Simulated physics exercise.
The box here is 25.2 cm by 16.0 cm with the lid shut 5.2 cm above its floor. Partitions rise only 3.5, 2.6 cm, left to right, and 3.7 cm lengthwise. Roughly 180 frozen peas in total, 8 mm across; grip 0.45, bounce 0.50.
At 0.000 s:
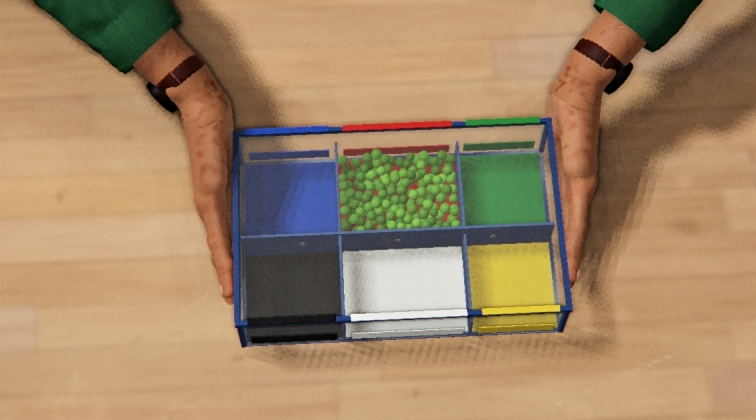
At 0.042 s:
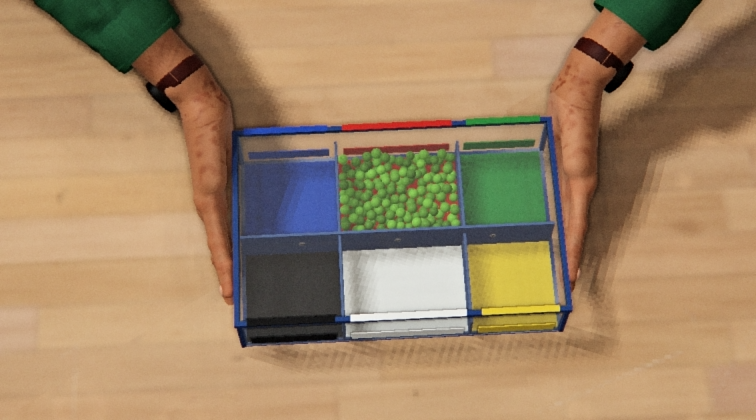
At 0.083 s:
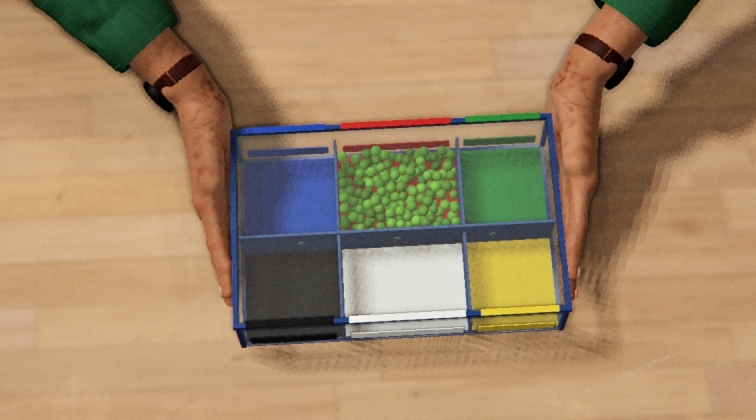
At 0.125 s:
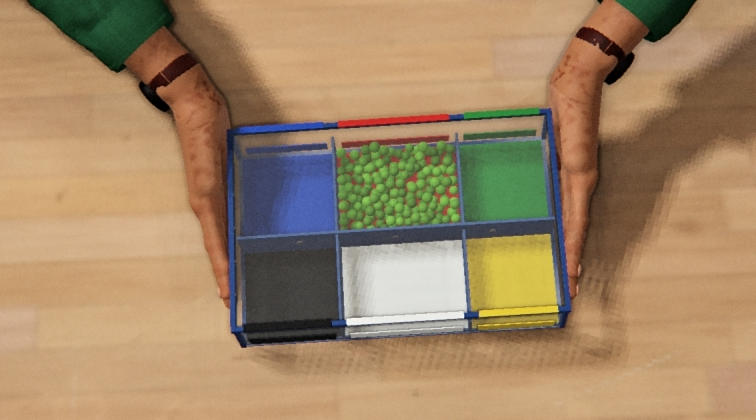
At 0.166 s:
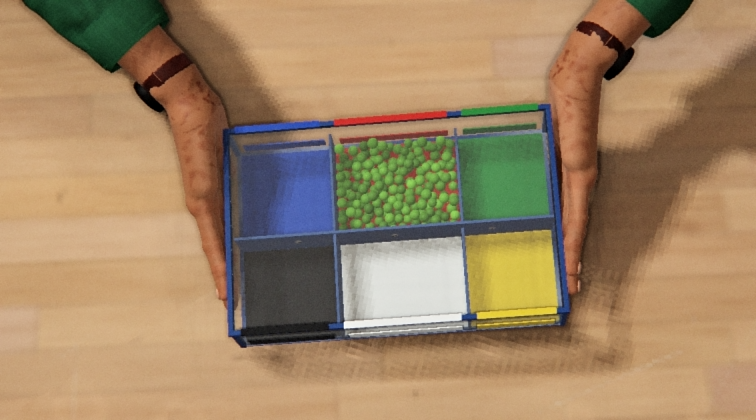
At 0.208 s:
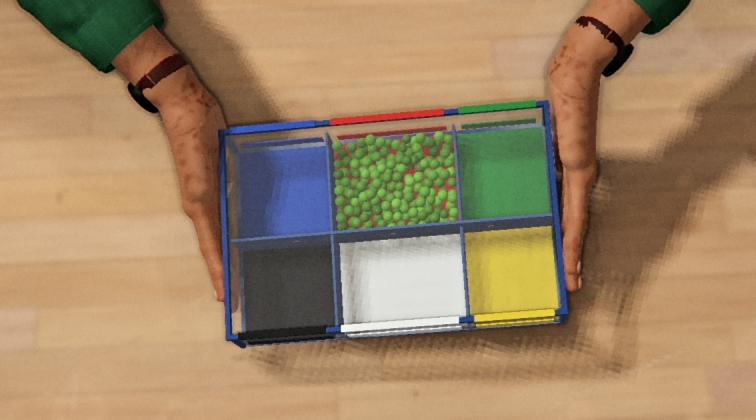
Green balls stay in the red section as two hands slightly tilt a divided box.
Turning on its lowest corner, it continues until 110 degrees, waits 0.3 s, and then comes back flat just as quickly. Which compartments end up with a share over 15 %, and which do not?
At the end, red: Succeeds; blue: Fails; green: Fails; yellow: Fails; white: Fails; black: Succeeds.
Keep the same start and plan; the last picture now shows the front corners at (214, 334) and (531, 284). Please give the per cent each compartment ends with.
Red 45, blue 20, green 0, yellow 0, white 0, black 30.
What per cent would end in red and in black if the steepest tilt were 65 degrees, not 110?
Shares after the change: Red 95, black 5, per cent.
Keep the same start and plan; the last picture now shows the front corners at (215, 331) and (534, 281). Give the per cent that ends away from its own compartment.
Then around 35 percent would end up out of place.
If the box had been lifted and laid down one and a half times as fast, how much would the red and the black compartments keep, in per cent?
Per cent - red: 70; black: 25.
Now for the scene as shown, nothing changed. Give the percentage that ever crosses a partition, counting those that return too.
Estimate: Near 50 %.
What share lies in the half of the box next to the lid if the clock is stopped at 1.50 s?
About 70 %.
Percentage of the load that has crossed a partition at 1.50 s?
At that time I'd say around 40 per cent.
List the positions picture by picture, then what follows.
In the first picture, box tilt 0 degrees, front corners at (240, 322) and (567, 307); red 100 %.
In the second picture, box tilt 1 degrees, front corners at (240, 322) and (567, 307).
In the third picture, box tilt 2 degrees, front corners at (238, 324) and (566, 307).
In the fourth picture, box tilt 6 degrees, front corners at (236, 327) and (566, 307), lowest corner left front.
In the fifth picture, box tilt 9 degrees, front corners at (234, 331) and (564, 308), lowest corner left front.
In the sixth picture, box tilt 13 degrees, front corners at (231, 335) and (562, 310), lowest corner left front; red 100 %. Its pace works out near 85 degrees a second.
After 1.50 s, tilt 110 degrees; red 60 %, white 5 %, black 30 %.
After 2.36 s, tilt 57 degrees; red 55 %, white 5 %, black 45 %.
Then, at 3.22 s, tilt 0 degrees; red 50 %, white 5 %, black 45 %.
In the end, at 3.7 s, red 50 %, blue 0 %, green 0 %, yellow 0 %, white 5 %, black 45 %.
